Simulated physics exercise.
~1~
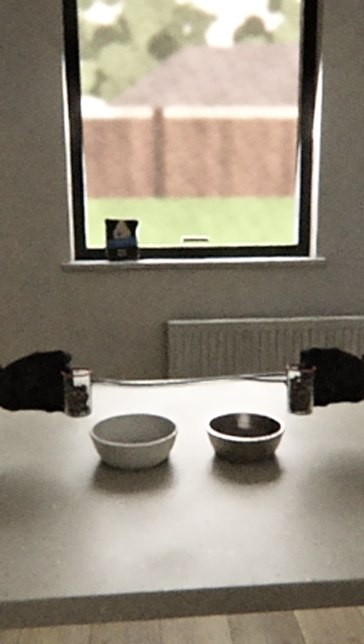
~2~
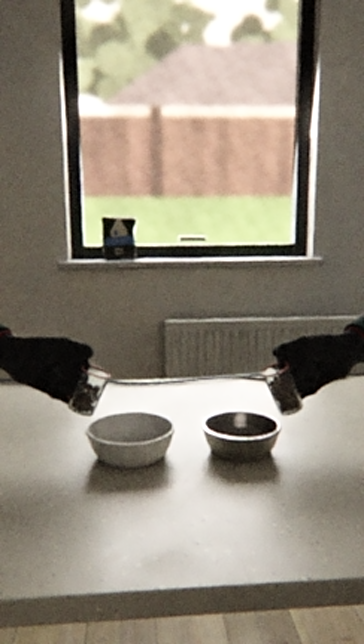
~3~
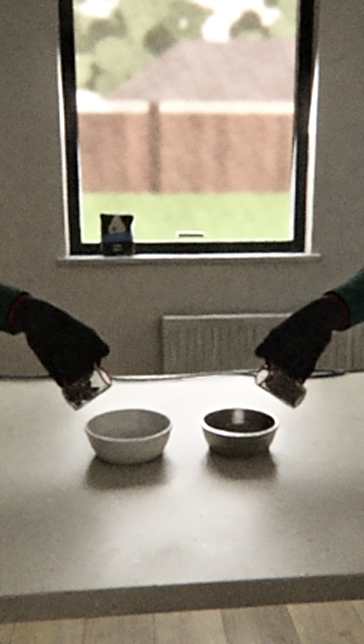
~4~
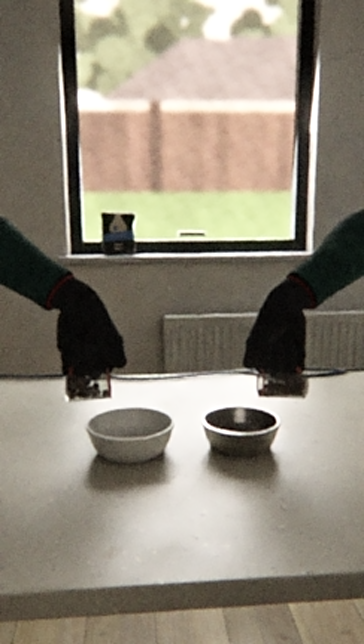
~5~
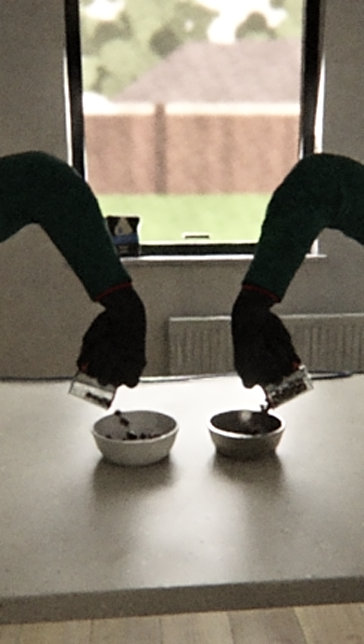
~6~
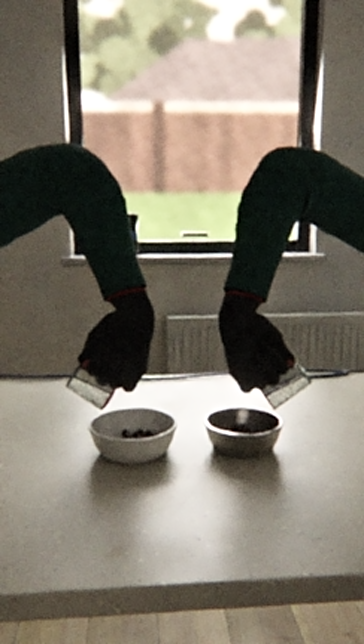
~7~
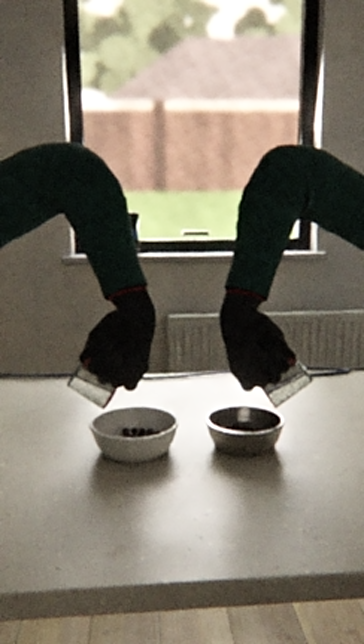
Two dark-gloved hands in green sleeves, each holding a small clear cup of dark pieces, come in from the left and right edges of a dim room, seen from across a pale table. A white bowl sits on the left and a darker grey bowl on the right, with a radiator and a bright window showing a fence behind. The hands tilt the cups inward, then turn them onto their sides above the bowls. Dark pieces tumble out on both sides. The cups tip further until they are empty, and dark pieces rest in the white bowl while the hands stay above, nothing lying on the table.
